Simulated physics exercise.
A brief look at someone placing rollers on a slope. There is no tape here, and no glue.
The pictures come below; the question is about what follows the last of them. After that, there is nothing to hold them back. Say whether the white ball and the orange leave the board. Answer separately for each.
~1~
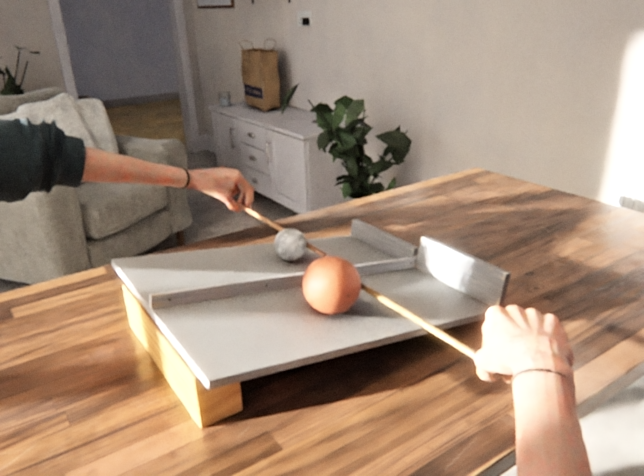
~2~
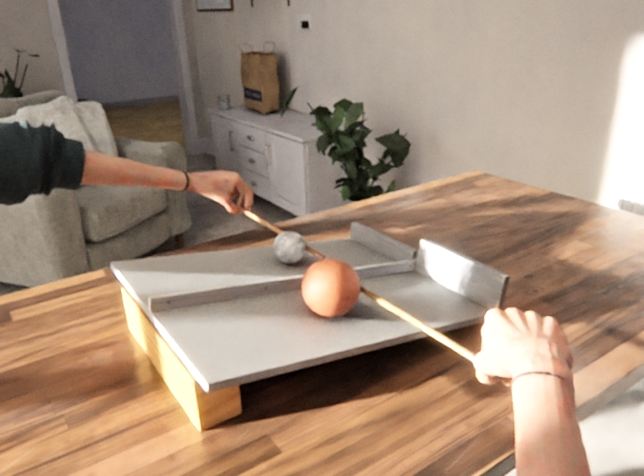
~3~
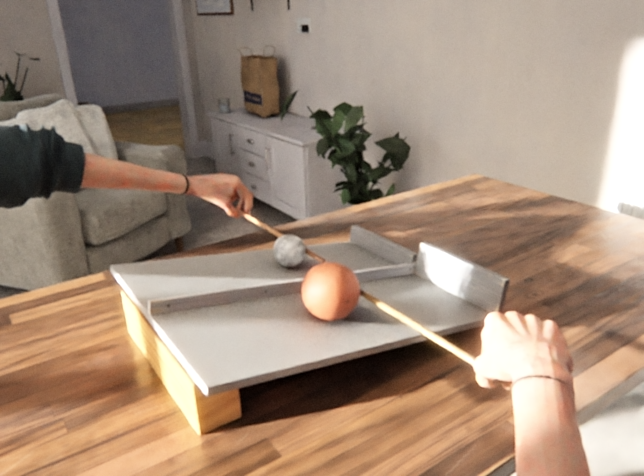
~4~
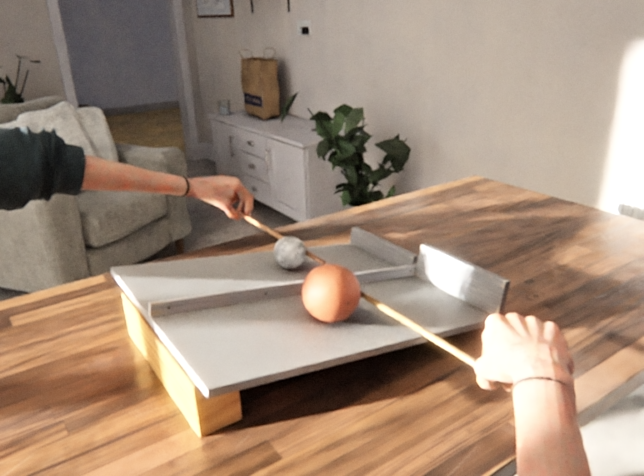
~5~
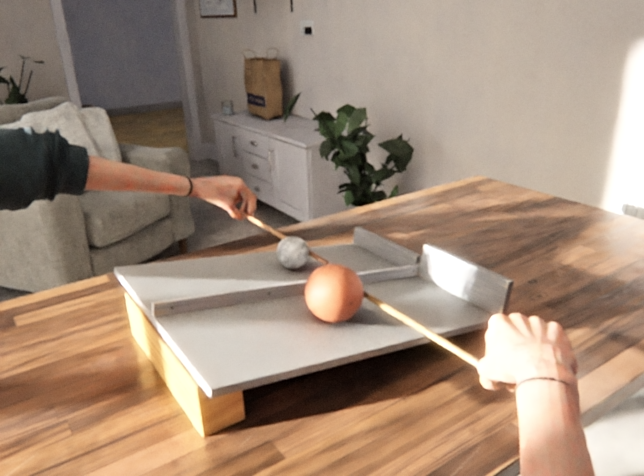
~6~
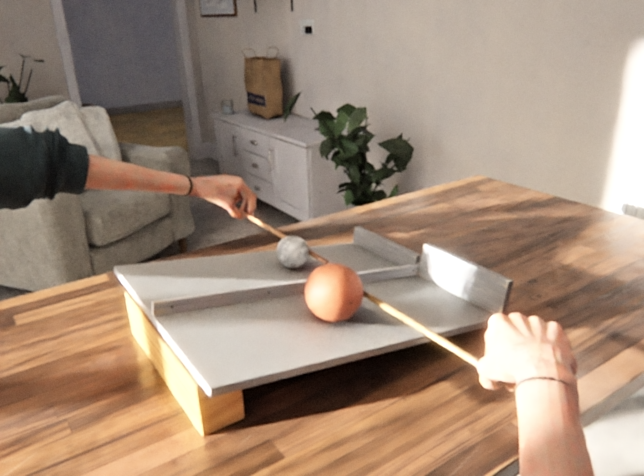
Looking at each, the white ball is kept back while the orange is kept back.
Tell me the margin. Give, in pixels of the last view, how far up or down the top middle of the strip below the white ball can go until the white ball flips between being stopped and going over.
Shift: 12 px, direction down.
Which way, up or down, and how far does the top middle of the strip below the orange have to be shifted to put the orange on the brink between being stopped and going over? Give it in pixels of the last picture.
It has to move 24 pixels down.
Then, 0.36 s on from there, white ball rolling on the board near (320, 250); orange rolling on the board near (366, 288).
Then, 0.60 s on from there, white ball rolling on the board near (370, 245); orange rolling on the board near (424, 279).
In the end, the white ball stops on the board, near (372, 244); the orange stops on the board, near (443, 275).
